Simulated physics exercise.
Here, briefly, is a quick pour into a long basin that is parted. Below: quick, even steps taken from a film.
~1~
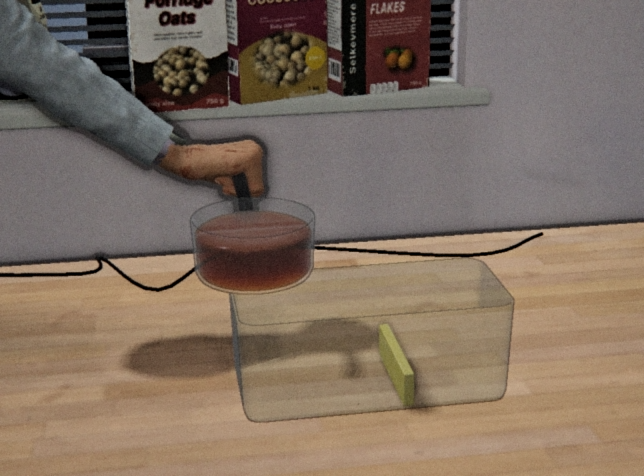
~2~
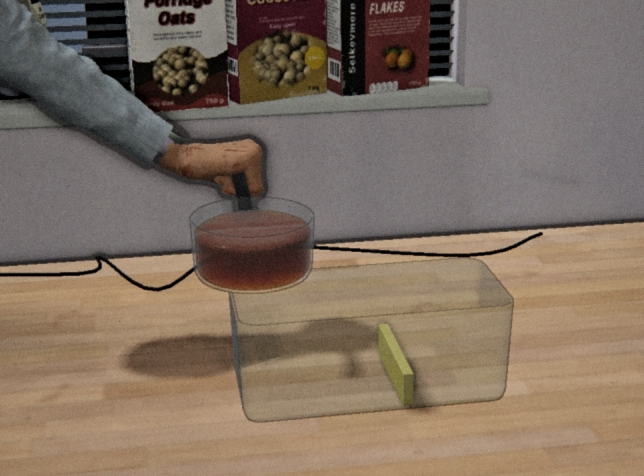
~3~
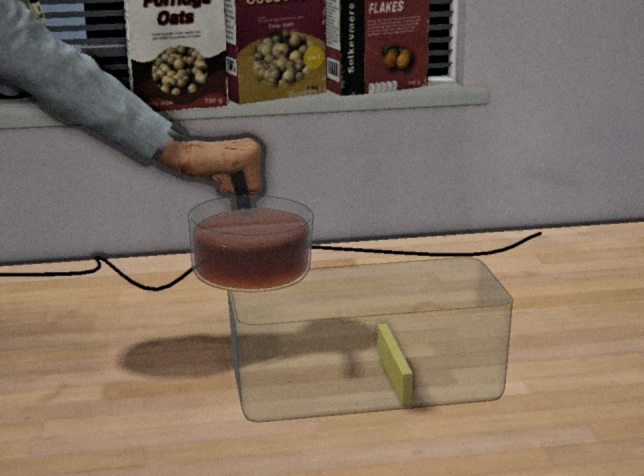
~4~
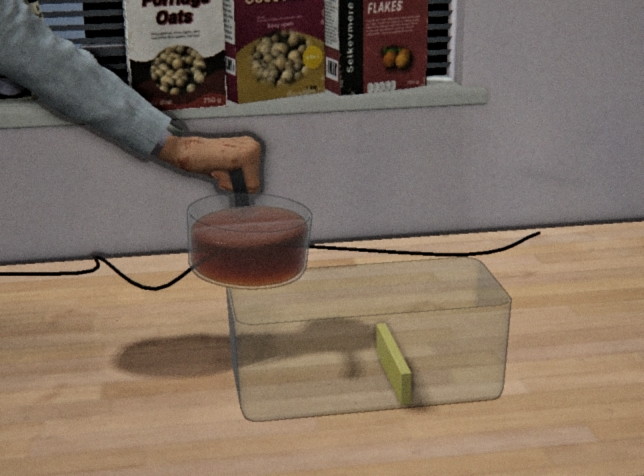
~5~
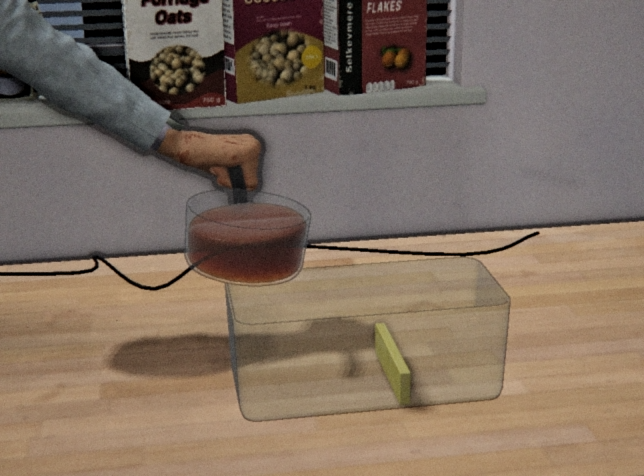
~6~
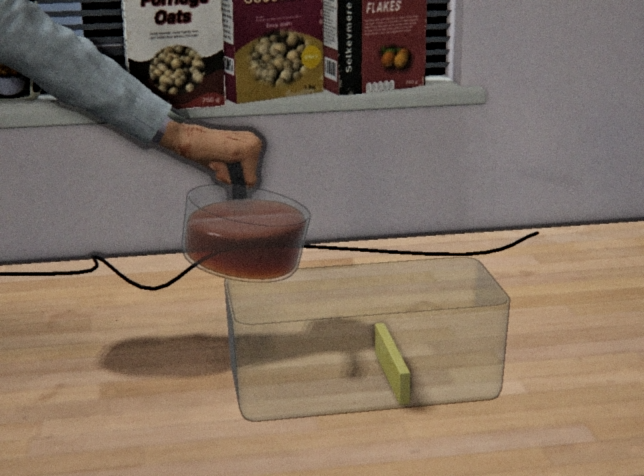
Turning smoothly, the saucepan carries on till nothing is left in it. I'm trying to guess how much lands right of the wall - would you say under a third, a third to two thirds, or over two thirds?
Middling share.
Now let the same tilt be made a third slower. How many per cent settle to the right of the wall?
I'd estimate about 45 percent ends up there.
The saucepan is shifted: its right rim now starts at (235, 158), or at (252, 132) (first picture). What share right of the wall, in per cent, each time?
In turn 10 and 15 in a hundred.
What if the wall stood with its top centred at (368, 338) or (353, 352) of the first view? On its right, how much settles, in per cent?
Try one about 90 %, try two about 95 %.
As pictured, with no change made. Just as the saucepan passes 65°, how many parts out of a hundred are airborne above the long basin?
30 %.
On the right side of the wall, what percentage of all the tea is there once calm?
Roughly 60 in a hundred.
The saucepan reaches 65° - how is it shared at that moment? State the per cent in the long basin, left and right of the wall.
Roughly 5 % on the left side and 0 % on the right side.
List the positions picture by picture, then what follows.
In the first frame, it leans 0°; its right rim is at (313, 215); the tea meets the walls at (194, 232) and (310, 224); the long basin's rim runs from (233, 302) to (498, 281); the wall's top is at (396, 349).
In the second frame, it leans 0°; its right rim is at (313, 214); the tea meets the walls at (193, 232) and (310, 223).
In the third frame, it leans 2°; its right rim is at (311, 214); the tea meets the walls at (192, 230) and (308, 221).
In the fourth frame, it leans 4°; its right rim is at (310, 214); the tea meets the walls at (191, 228) and (307, 219).
In the fifth frame, it leans 7°; its right rim is at (309, 214); the tea meets the walls at (188, 225) and (305, 216).
In the sixth frame, it leans 12°; its right rim is at (308, 214); the tea meets the walls at (186, 220) and (305, 213).
A moment on, the saucepan is tipped part way and 63 per cent is still to pour, 6 is left of the wall and 0 right of it.
Next, the saucepan is tipped on its side and 12 per cent is still to pour, 19 is left of the wall and 52 right of it.
Then the saucepan is tipped on its side and 1 per cent is still to pour, 36 is left of the wall and 60 right of it.
Later the saucepan is tipped on its side and 0 per cent is still to pour, 38 is left of the wall and 60 right of it.
Finally, 39 per cent lies left of the wall, 60 right of it and 1 outside.
